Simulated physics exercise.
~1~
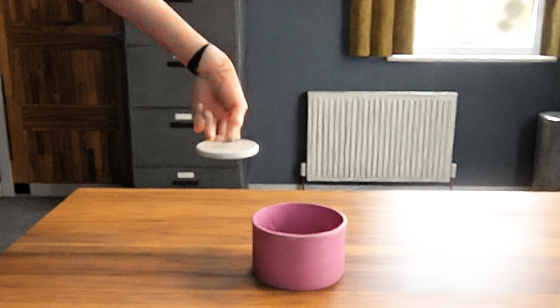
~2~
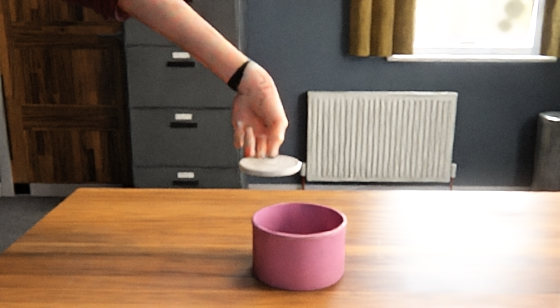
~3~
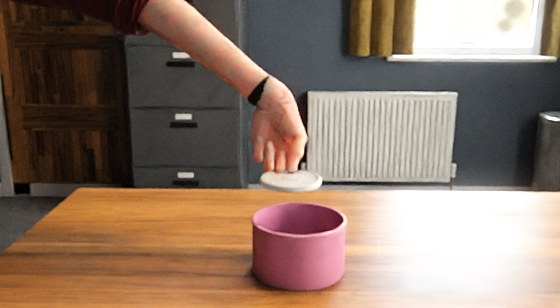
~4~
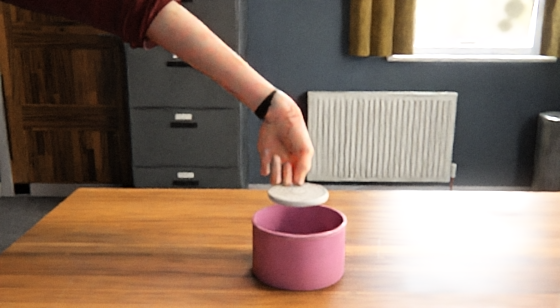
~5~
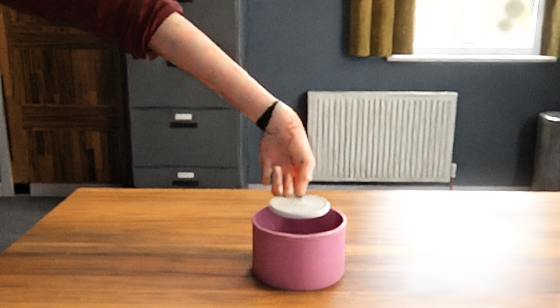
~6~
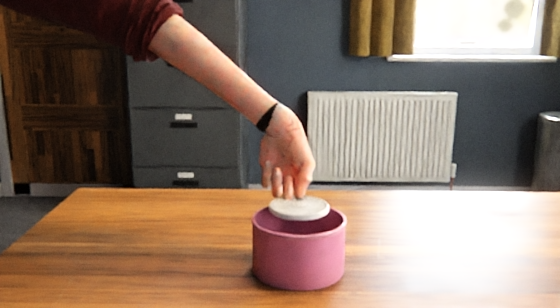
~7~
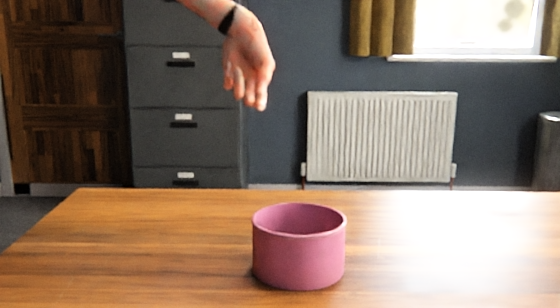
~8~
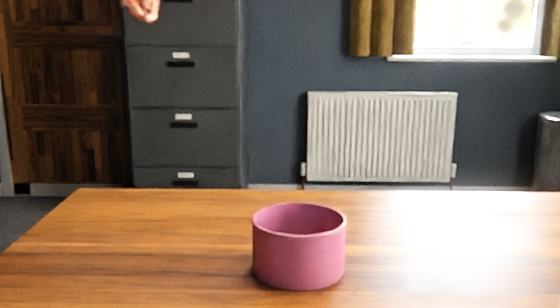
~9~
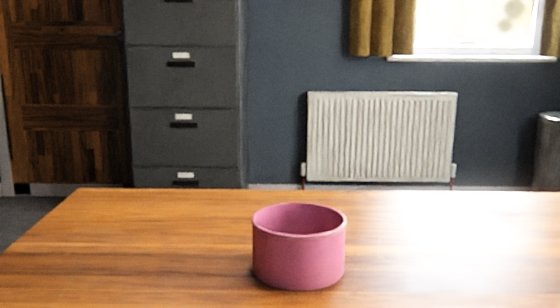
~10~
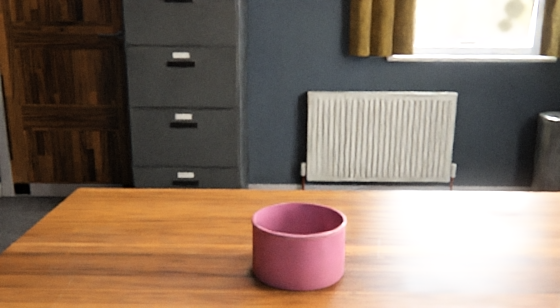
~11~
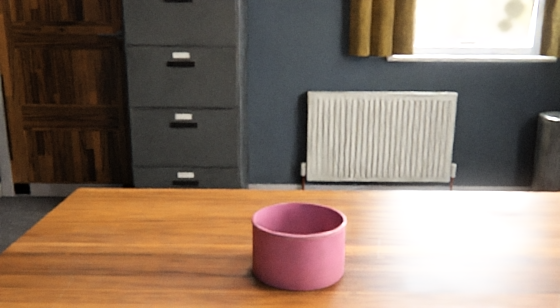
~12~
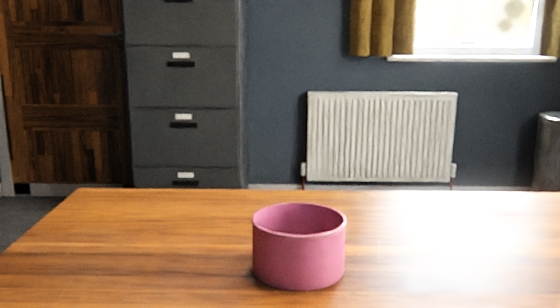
To begin with, a hand reaches in from the upper left, holding a flat white coaster by its edge above a wooden table where a round pink container stands open. The arm moves to the right and downward, bringing the coaster over the container. The fingers lower it until it hovers at the opening, close to the rim, and hold it there briefly. Then the hand lets go and draws back up to the left, leaving the view. The coaster has dropped past the rim and is out of sight, and the container stands still on the table.
